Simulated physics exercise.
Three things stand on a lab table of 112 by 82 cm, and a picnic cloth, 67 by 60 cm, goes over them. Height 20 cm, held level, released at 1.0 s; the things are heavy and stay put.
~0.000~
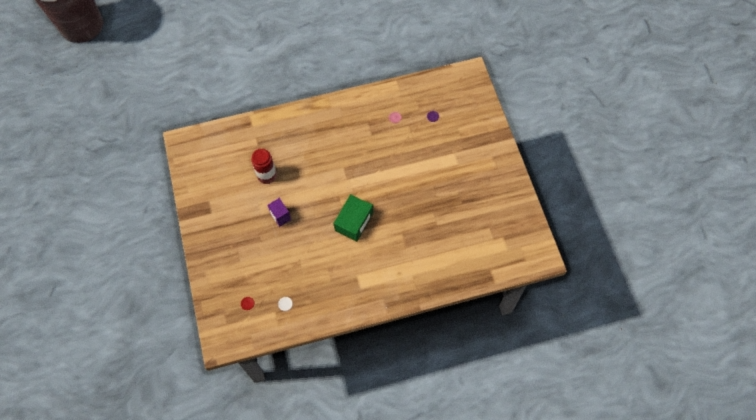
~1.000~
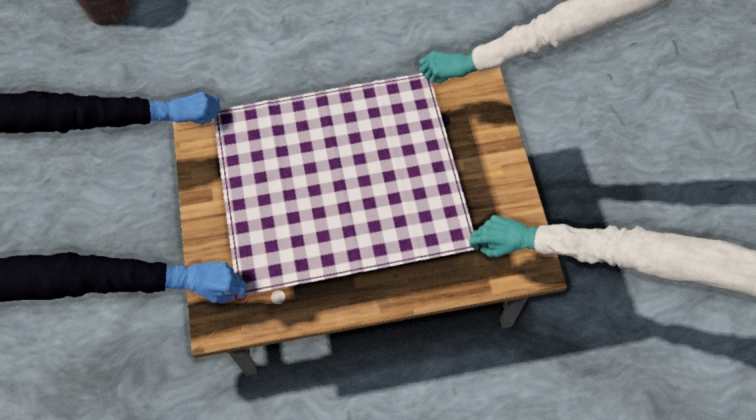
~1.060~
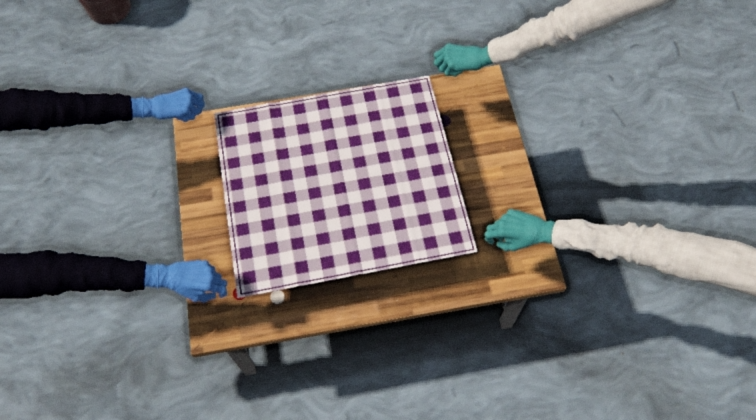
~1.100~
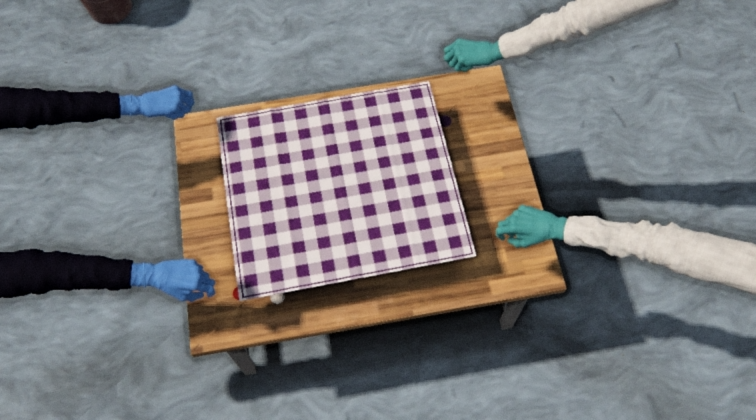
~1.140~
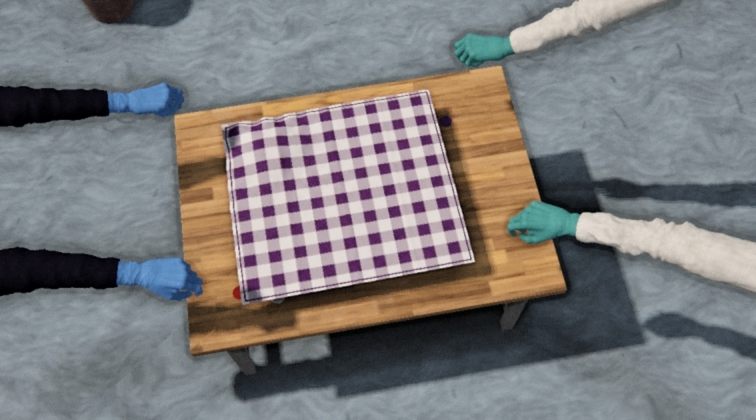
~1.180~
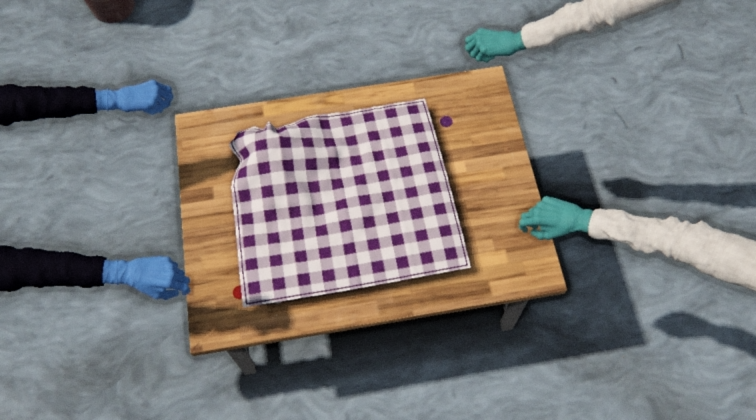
The video shows two pairs of gloved hands holding a purple-and-white checked cloth level above a wooden table with small objects on it, then letting go and drawing back as the cloth sinks and drapes over a red bottle.
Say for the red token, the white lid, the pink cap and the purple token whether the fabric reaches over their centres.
The red token stays uncovered, the white lid ends under the cloth, the pink cap ends under the cloth, the purple token still shows.
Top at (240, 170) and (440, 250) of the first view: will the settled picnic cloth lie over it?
First spot exposed, second spot hidden.
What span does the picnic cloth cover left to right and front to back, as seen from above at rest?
Width about 66 centimetres, depth about 60 centimetres.
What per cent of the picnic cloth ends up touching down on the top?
Roughly 45 % of it.
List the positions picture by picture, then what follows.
Red token (247, 303); white lid (285, 304); pink cap (395, 117); purple token (433, 116); purple carton (278, 208), 7 cm tall; red bottle (261, 156), 13 cm tall; green box (353, 214), 6 cm tall, in the first picture.
Picnic cloth corners (238, 296) (213, 111) (428, 72) (478, 249); highest point 20 cm, lowest 20 cm, in the second picture.
Picnic cloth corners (238, 298) (214, 113); highest point 18 cm, lowest 18 cm, in the third picture.
Picnic cloth corners (240, 301) (217, 118); highest point 15 cm, lowest 15 cm, in the fourth picture.
Picnic cloth corners (243, 305) (222, 126); highest point 14 cm, lowest 10 cm, in the fifth picture.
Picnic cloth corners (244, 307) (237, 140) (425, 99) (470, 268); highest point 14 cm, lowest 5 cm, in the sixth picture.
At 1.4 s, 45 % of it is down, spanning 65 by 60 cm, above pink cap, white lid.
At 1.5 s, 45 % of it is down, spanning 65 by 60 cm, above pink cap, white lid.
At 1.7 s, 45 % of it is down, spanning 65 by 60 cm, above pink cap, white lid.
At 1.9 s, 45 % of it is down, spanning 65 by 60 cm, above pink cap, white lid.
At 2.7 s, 45 % of it is down, spanning 65 by 60 cm, above pink cap, white lid.
